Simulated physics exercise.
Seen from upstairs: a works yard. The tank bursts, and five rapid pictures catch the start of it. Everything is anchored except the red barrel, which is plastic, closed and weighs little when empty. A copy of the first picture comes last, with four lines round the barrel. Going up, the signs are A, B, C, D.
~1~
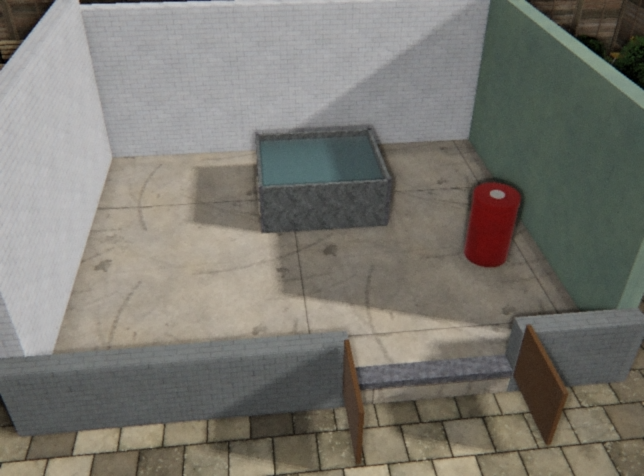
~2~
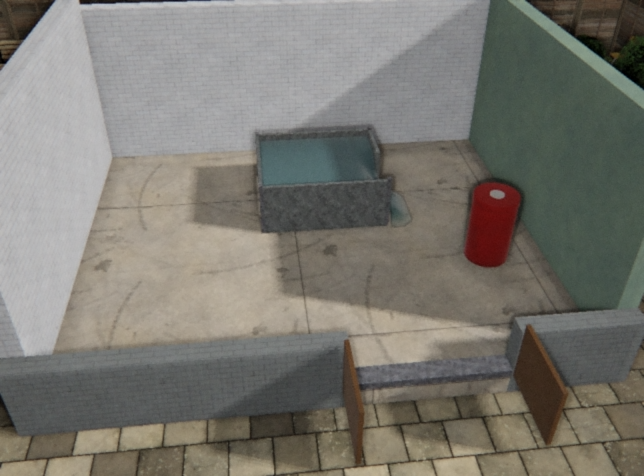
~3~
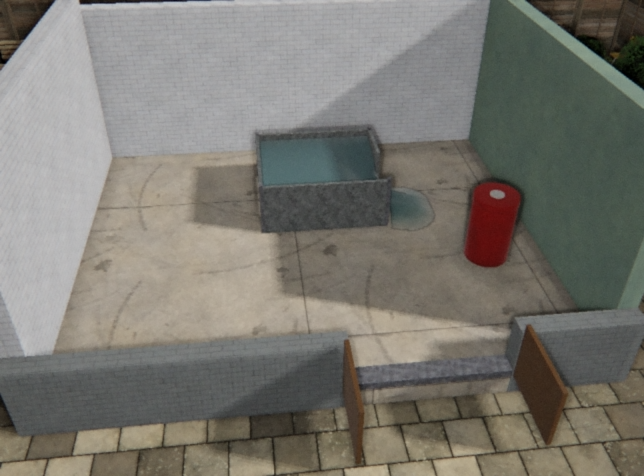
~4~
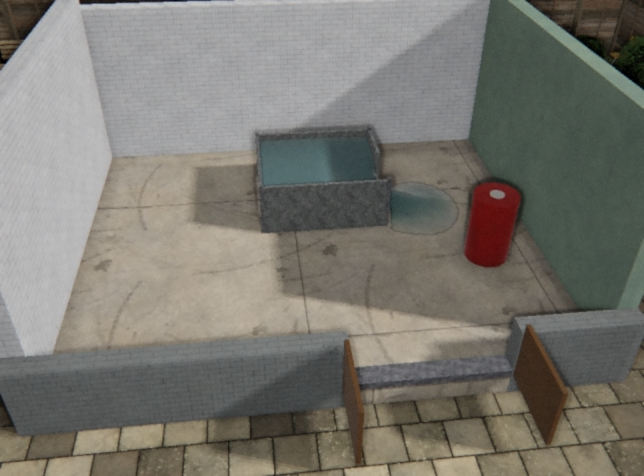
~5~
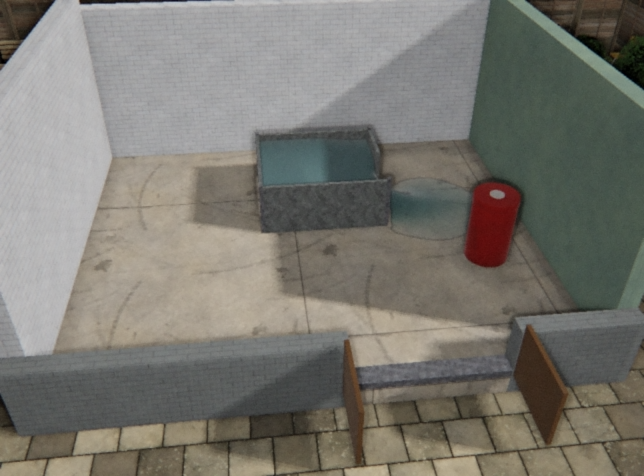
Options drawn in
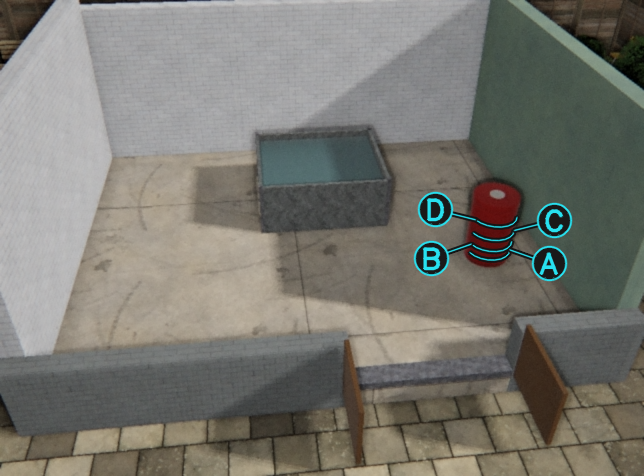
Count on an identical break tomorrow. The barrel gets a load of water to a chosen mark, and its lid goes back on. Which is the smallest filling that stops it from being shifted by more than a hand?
Level B just does it.
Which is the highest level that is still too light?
Level A.
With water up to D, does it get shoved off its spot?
No, not at all.
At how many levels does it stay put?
Three of the four.
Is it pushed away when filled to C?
No, not at all.
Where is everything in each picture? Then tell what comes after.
Lid of the red barrel at (497, 195); tank full, its middle at (319, 161); open gate at (431, 327).
Water covers 1 % of the ground and is seen nearest the barrel at (401, 215).
Water covers 2 % of the ground and is seen nearest the barrel at (417, 226).
Water covers 4 % of the ground and is seen nearest the barrel at (443, 224).
Lid of the red barrel at (497, 195); water covers 7 % of the ground and is seen nearest the barrel at (464, 228).
On the marked copy, A at (494, 260); B at (496, 251); C at (498, 240); D at (501, 227); from the bottom up A, B, C, D.
With A, it is pushed about twice its own width away.
With B, it does not move.
With C, it does not move.
With D, it does not move.
